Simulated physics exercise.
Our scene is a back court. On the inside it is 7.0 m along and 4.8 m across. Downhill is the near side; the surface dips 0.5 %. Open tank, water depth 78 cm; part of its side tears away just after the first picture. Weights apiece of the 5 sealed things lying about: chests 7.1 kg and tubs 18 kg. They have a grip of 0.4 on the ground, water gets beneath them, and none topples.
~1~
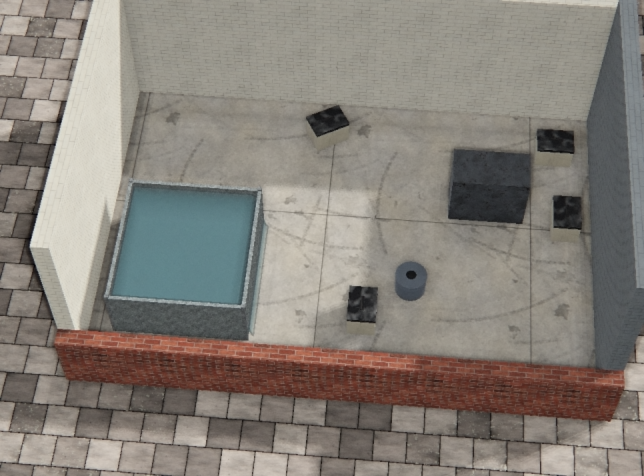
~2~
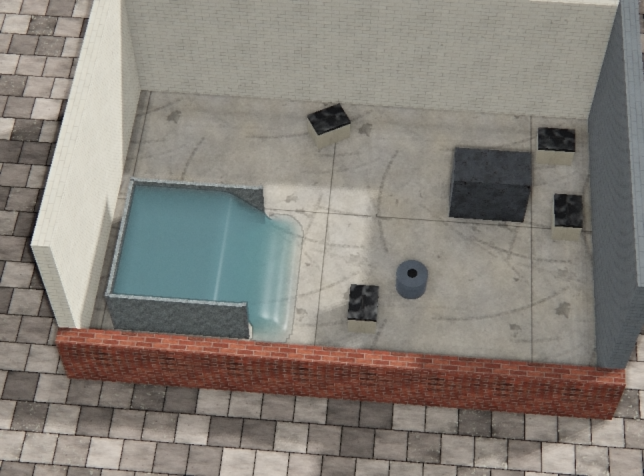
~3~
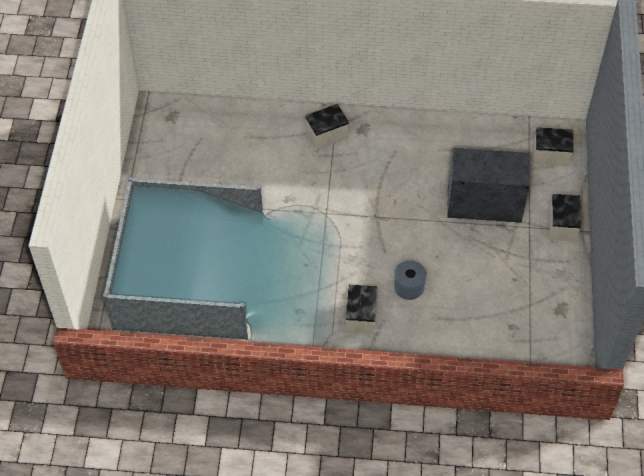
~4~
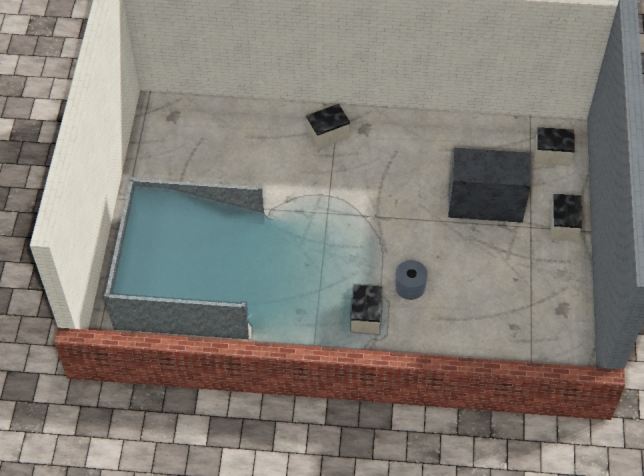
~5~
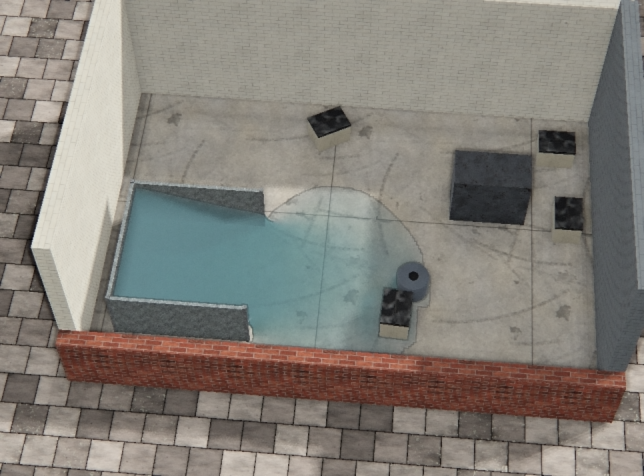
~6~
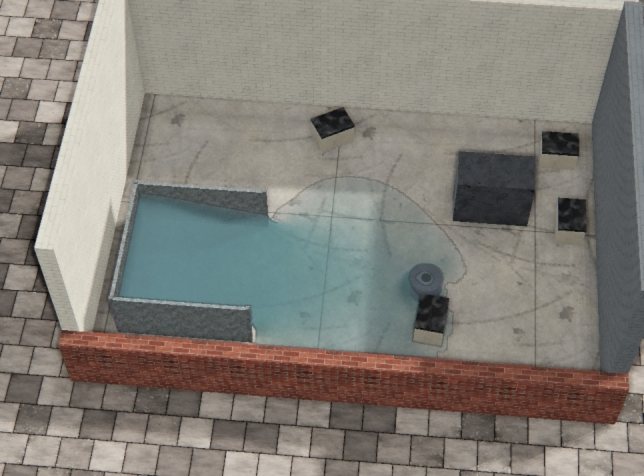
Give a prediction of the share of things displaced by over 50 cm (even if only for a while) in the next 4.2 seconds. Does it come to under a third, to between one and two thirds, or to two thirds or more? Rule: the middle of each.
The proportion hits two thirds or exceeds it.
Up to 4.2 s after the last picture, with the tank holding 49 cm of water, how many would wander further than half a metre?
Result: 4.
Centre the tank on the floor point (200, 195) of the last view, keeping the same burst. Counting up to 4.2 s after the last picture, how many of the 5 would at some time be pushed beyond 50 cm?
Count: 5.
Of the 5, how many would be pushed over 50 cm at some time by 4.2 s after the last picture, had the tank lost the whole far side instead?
That gives 2 of them.
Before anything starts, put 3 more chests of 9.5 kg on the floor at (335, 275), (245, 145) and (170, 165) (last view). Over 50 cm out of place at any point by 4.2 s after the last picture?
Check, in order - exceeded, not exceeded, not exceeded.
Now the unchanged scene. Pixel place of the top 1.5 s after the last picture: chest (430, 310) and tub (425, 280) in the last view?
Estimated pixels: (596, 326) and (581, 279).
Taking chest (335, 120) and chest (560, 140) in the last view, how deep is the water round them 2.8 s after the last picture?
Some 1 cm at the first, some 20 cm at the second.
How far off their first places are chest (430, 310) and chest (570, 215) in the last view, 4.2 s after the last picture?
Respectively, 350 centimetres and 250 centimetres.
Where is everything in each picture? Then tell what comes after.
In the first picture, a chest at (363, 303) rests on the ground; a tub at (411, 275), on the bottom; water covers 3.4 m2; 0 of 5 have shifted.
In the second picture, a chest at (364, 302) rests on the ground; a tub at (412, 273), on the bottom; 4.6 m2 under water; 0 of 5 have shifted.
In the third picture, a chest at (362, 302) rests on the ground; a tub at (411, 274), on the bottom; 6.1 m2 under water; 0 of 5 have shifted.
In the fourth picture, a chest at (367, 302), on the bottom, 6 cm from its start; a tub at (412, 274) rests on the ground; 7.7 m2 under water; 1 of 5 have shifted.
In the fifth picture, a chest at (397, 307) rests on the ground, 46 cm from its start; a tub at (413, 276), on the bottom; water covers 9.5 m2; 1 of 5 have shifted.
In the sixth picture, a chest at (432, 312) rests on the ground, 90 cm from its start; a tub at (426, 278) rests on the ground, 15 cm from its start; 11.3 m2 under water; 2 of 5 have shifted.
Then, 0.4 s after the last picture 2 of 5 are over 50 cm from their spots; 0 afloat.
Then, 1.5 s after the last picture 3 of 5 are over 50 cm from their spots; 2 afloat.
Then, 2.8 s after the last picture 4 of 5 are over 50 cm from their spots; 4 afloat.
Then, 4.2 s after the last picture 4 of 5 are over 50 cm from their spots, and 4 have been at some point; 4 afloat.
